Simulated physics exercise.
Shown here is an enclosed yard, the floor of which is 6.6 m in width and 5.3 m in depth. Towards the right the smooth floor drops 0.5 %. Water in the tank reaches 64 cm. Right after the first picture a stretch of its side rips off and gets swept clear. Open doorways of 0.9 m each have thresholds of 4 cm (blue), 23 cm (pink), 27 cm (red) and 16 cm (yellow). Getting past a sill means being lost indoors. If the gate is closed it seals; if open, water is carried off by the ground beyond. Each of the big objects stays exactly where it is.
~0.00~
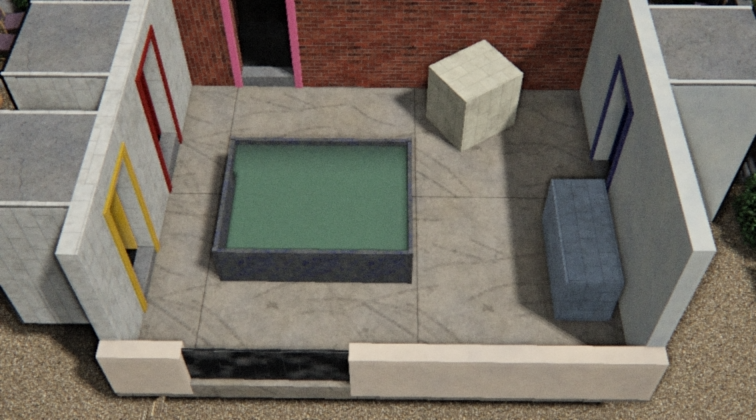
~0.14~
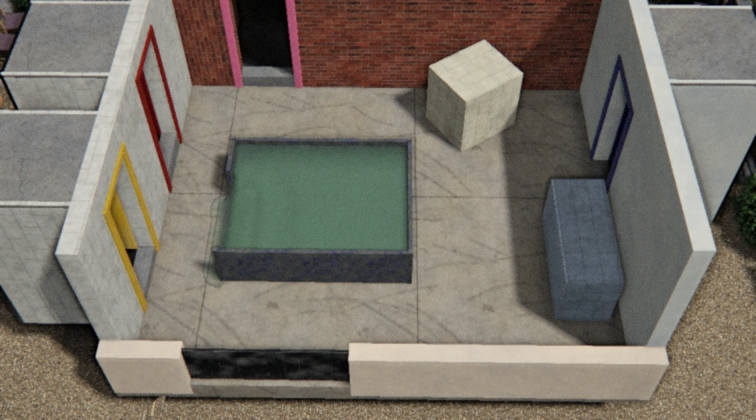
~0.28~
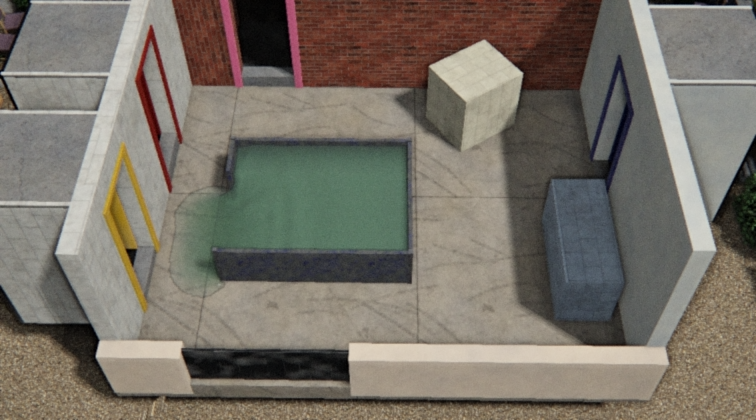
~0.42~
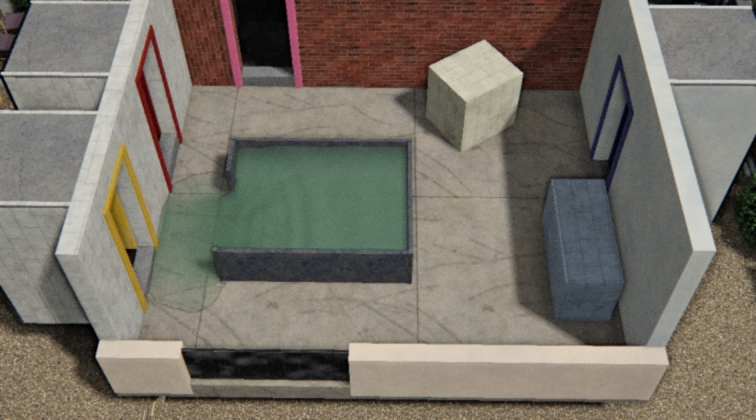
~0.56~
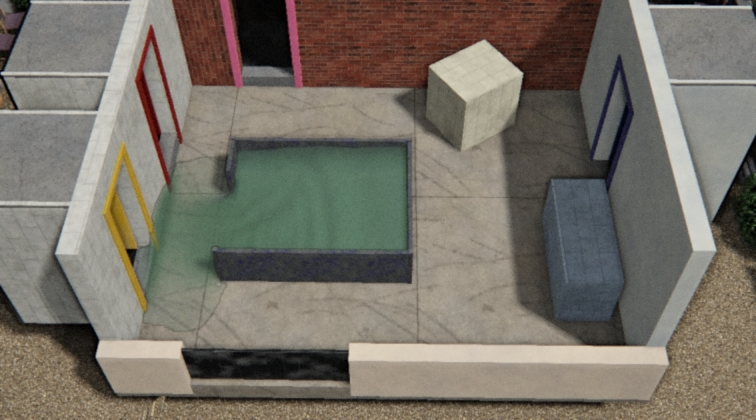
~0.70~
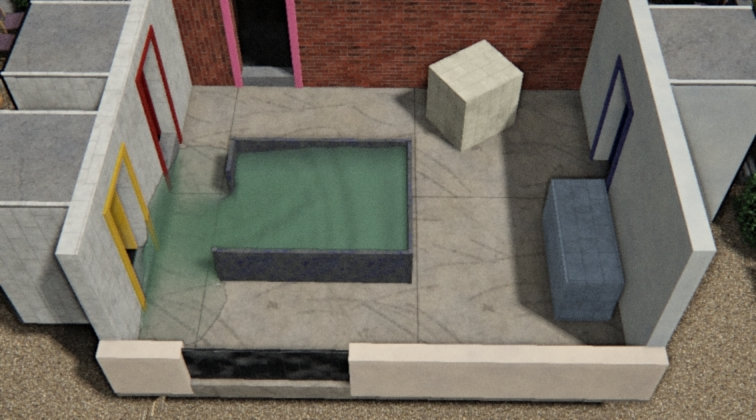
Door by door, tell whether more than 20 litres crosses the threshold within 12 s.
Blue door - yes, pink door - no, red door - no, yellow door - yes.
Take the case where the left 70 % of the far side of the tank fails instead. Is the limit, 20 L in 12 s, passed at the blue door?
Then: Blue beyond it.
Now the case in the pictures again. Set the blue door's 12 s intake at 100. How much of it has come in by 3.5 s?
That works out near 0%.
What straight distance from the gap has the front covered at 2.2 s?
Roughly 3.4 m.
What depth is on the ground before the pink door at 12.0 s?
I'd put it at around 7.0 cm deep.
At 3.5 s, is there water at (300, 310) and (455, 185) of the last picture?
Soaked, untouched.
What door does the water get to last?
It would be the blue one.
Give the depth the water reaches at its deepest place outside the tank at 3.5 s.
Roughly 33 cm.
After 1.4 s water covers 20 % of the floor and is deepest (48 cm) near (174, 236); blue door not reached, pink door not reached, red door 17 cm at the sill, 0 L in, yellow door 39 cm at the sill, 73 L in.
After 2.2 s water covers 35 % of the floor and is deepest (48 cm) near (136, 355); blue door not reached, pink door 19 cm at the sill, 0 L in, red door 18 cm at the sill, 0 L in, yellow door 38 cm at the sill, 195 L in.
After 3.5 s water covers 60 % of the floor and is deepest (33 cm) near (134, 367); blue door not reached, pink door 20 cm at the sill, 0 L in, red door 14 cm at the sill, 0 L in, yellow door 25 cm at the sill, 306 L in.
After 7.0 s water covers 95 % of the floor and is deepest (20 cm) near (510, 325); blue door 7 cm at the sill, 3 L in, pink door 11 cm at the sill, 0 L in, red door 8 cm at the sill, 0 L in, yellow door 14 cm at the sill, 336 L in.
After 12.0 s water covers 100 % of the floor and is deepest (18 cm) near (489, 94); blue door 10 cm at the sill, 75 L in, pink door 7 cm at the sill, 0 L in, red door 6 cm at the sill, 0 L in, yellow door 7 cm at the sill, 337 L in.
